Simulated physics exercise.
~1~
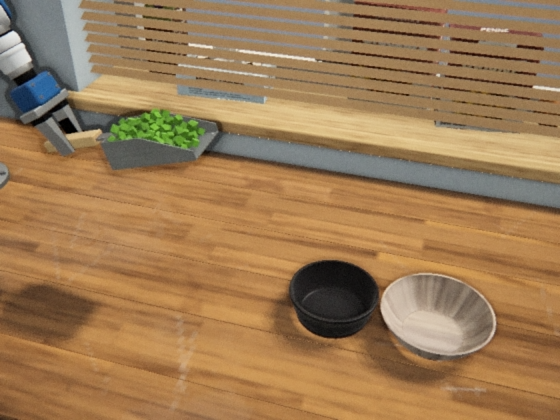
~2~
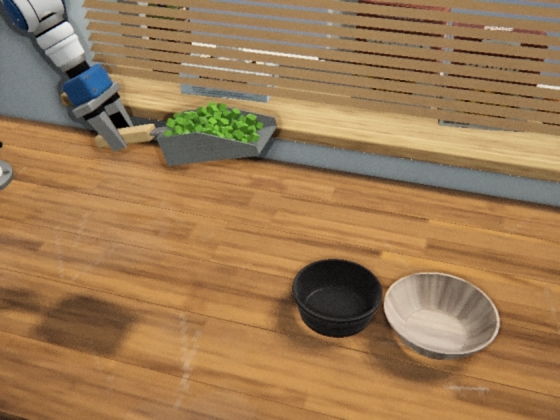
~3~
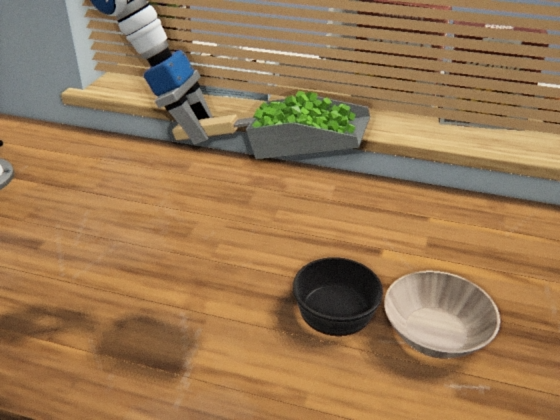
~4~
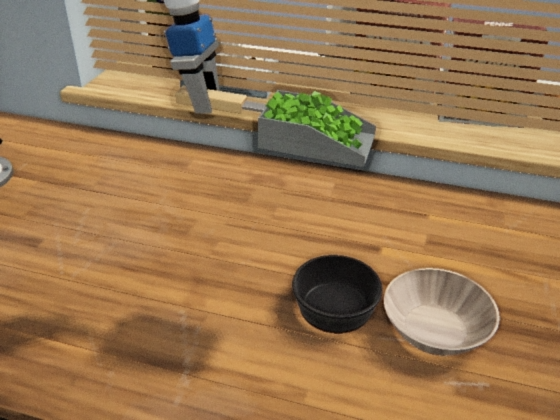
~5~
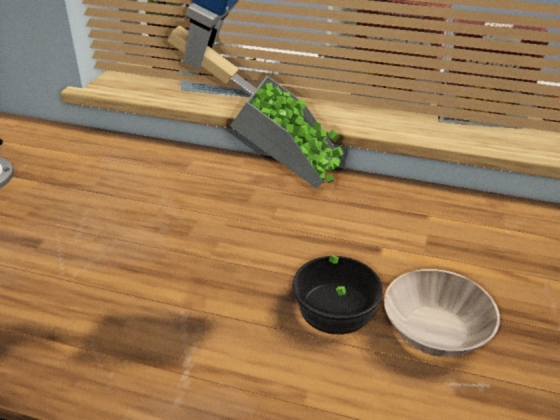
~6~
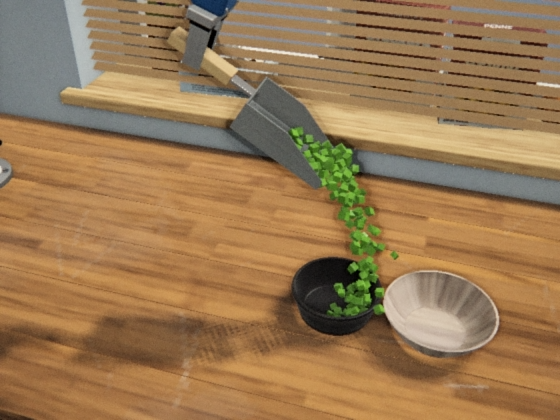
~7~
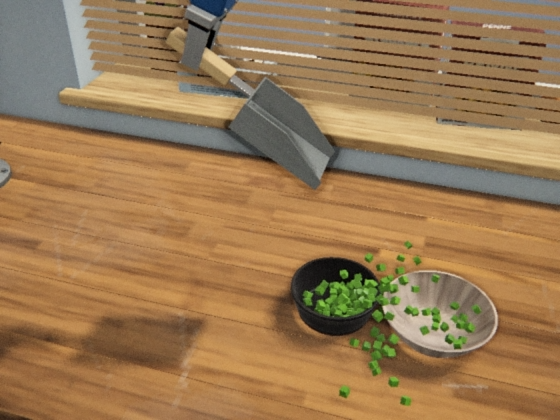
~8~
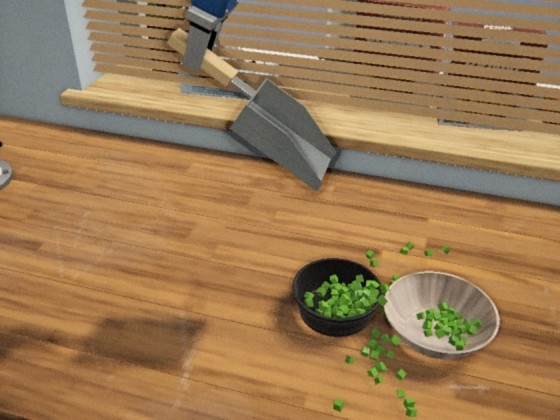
On a wooden table top beneath slatted blinds, a black bowl and a pale, ribbed bowl stand side by side while a robot gripper holds a grey scoop heaped with green vegetable dice. The arm carries the scoop to the right, then rises and turns it as it draws slightly back. The scoop tips forward, and a few pieces drop first, followed by a thick stream toward the black bowl. Dice scatter into the pale bowl and across the wood. The emptied scoop stays tilted, with most pieces in the black bowl, a smaller pile in the pale one, and others strewn around them.
